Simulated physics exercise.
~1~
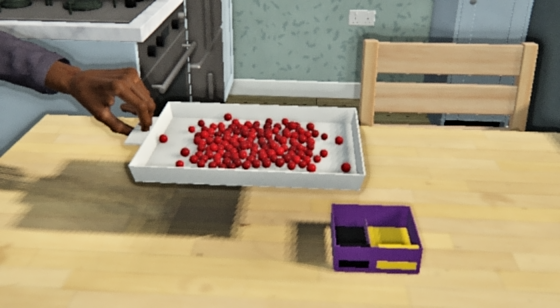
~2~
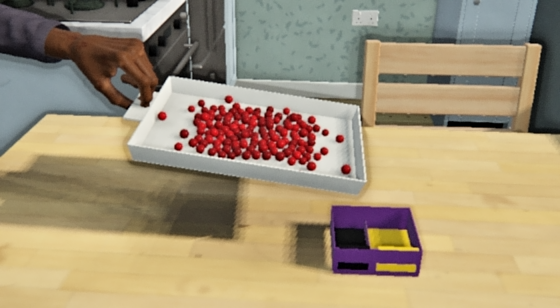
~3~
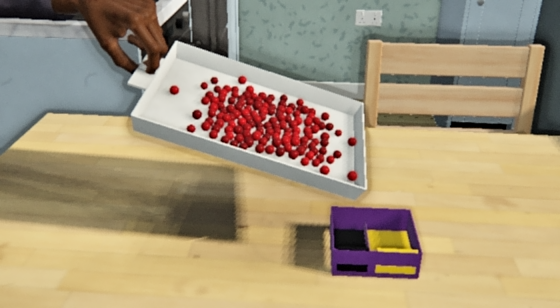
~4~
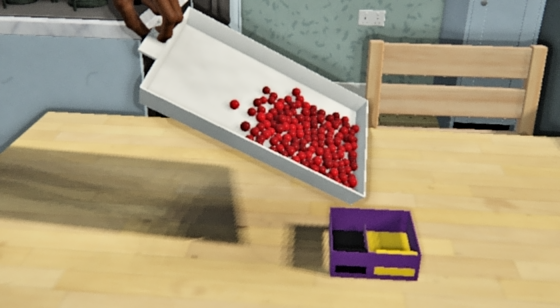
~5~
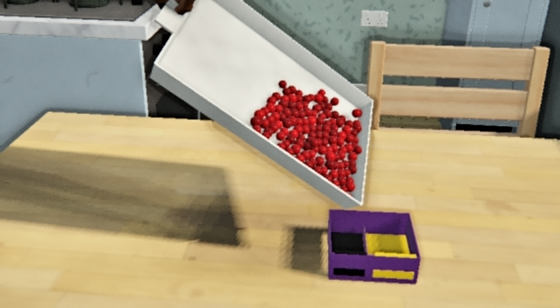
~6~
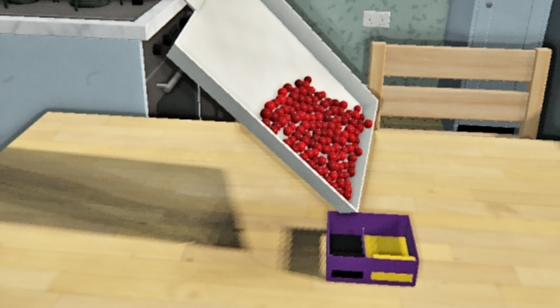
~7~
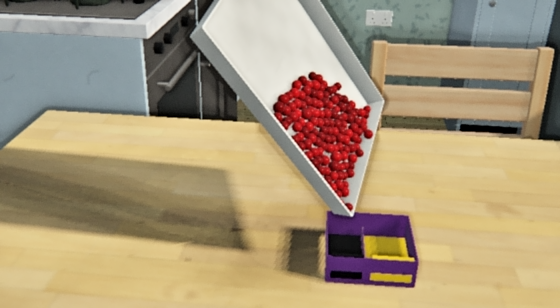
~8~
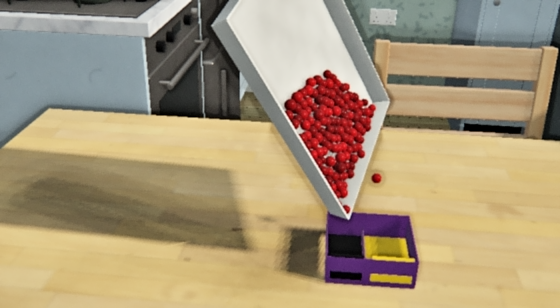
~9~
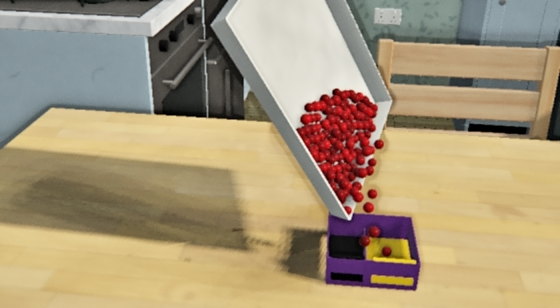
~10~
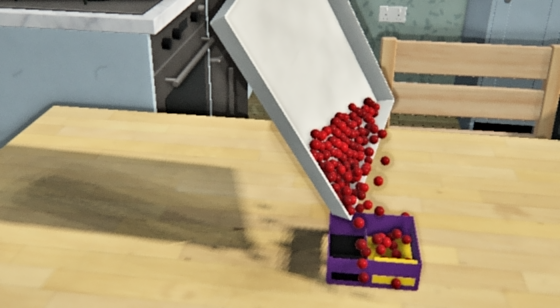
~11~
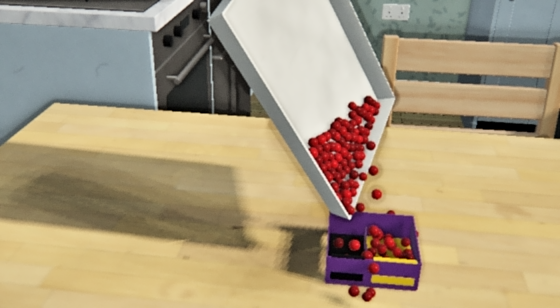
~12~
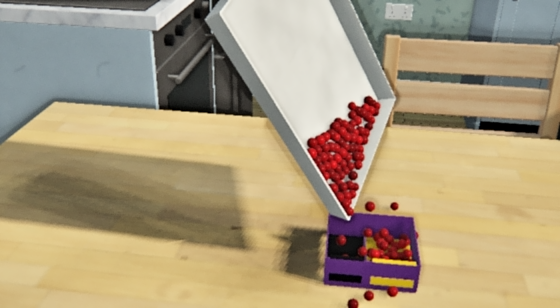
In a kitchen, seen from slightly above and drifting a little sideways, a pale wooden table stands before a wooden chair and an oven. A dark-skinned hand at the left holds a white tray of red cranberries above the table, left of a small purple tin with black and yellow sections. The hand raises the tray's left end, and the berries slide toward the lower right corner. The tray steepens and then holds still as berries spill into the tin, mostly the yellow section. A few land on the table, while many remain bunched in the tilted tray.
